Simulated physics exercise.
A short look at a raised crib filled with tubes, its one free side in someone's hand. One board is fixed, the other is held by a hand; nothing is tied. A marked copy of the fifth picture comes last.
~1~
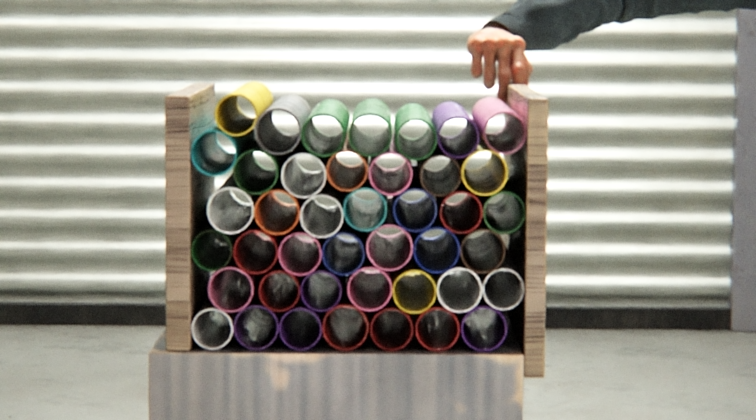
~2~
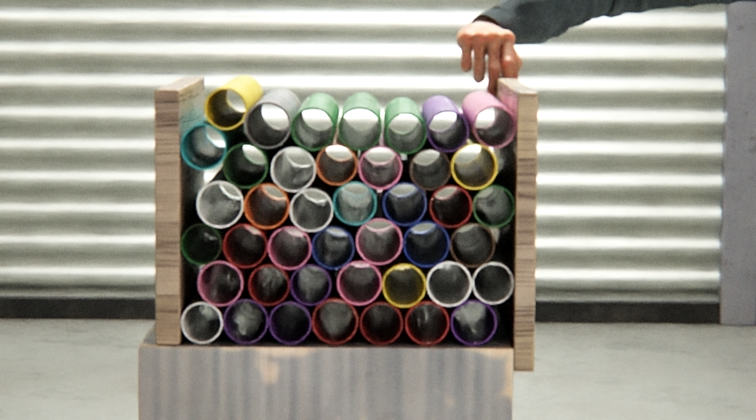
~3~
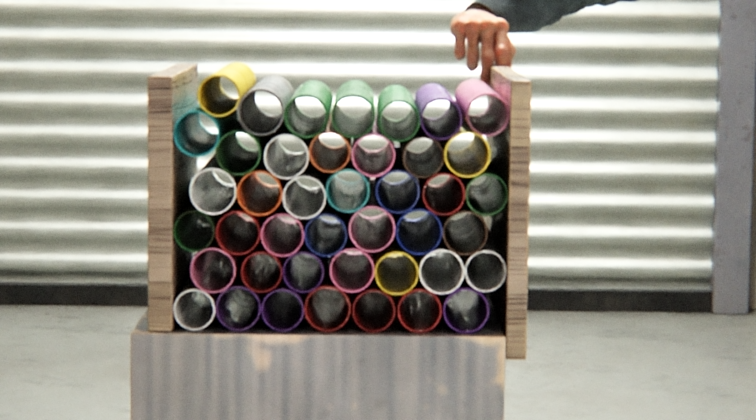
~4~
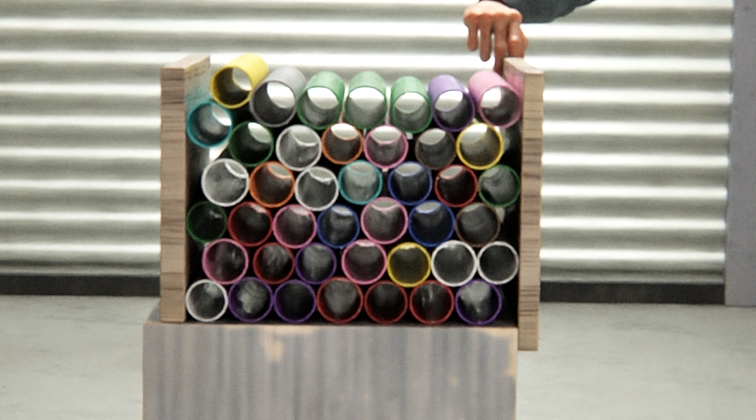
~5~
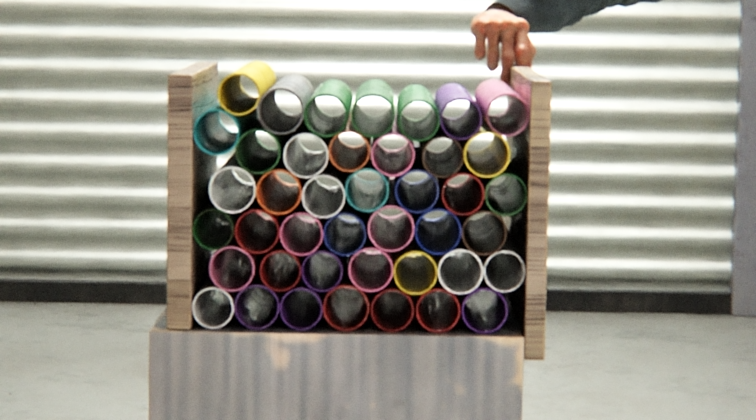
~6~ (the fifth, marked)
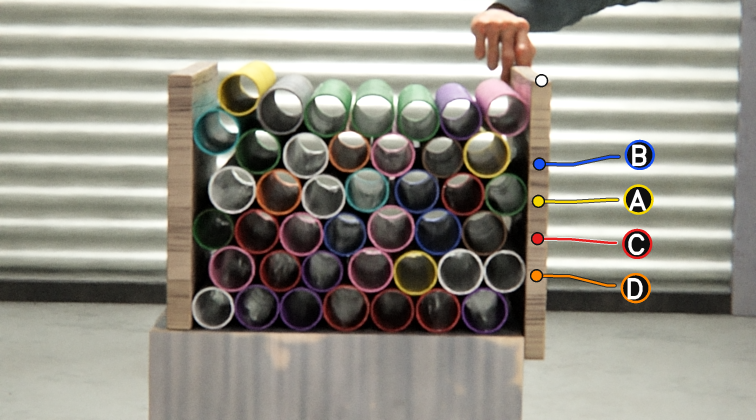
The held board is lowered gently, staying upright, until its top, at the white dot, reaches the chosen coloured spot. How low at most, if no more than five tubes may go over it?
Mark D is as low as it can go.
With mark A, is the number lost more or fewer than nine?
At A, fewer than nine.
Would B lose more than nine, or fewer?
Fewer than nine.
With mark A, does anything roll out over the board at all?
At A: Yes.
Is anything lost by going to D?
At D: Yes.
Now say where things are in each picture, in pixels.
A white tube (322, 216); a turquoise tube (365, 209); a green tube (256, 172), in the first picture.
A green tube (245, 166); a purple tube (448, 131), in the second picture.
A grey tube (261, 112); side board (505, 199), in the third picture.
A white tube (207, 301); a red tube (432, 302), in the fourth picture.
A red tube (281, 270); a red tube (257, 231); a white tube (324, 197), in the fifth picture.
On the marked copy, A at (539, 202); B at (540, 164); C at (538, 239); D at (537, 276); the white dot at (542, 81).
Taking D. A third of the way, top of the board (528, 164).
Two thirds of the way, top of the board (526, 259).
When it is over, top of the board (525, 274), four out over the board.
As for the rest, A one out over the board; B none out over the board; C four out over the board.
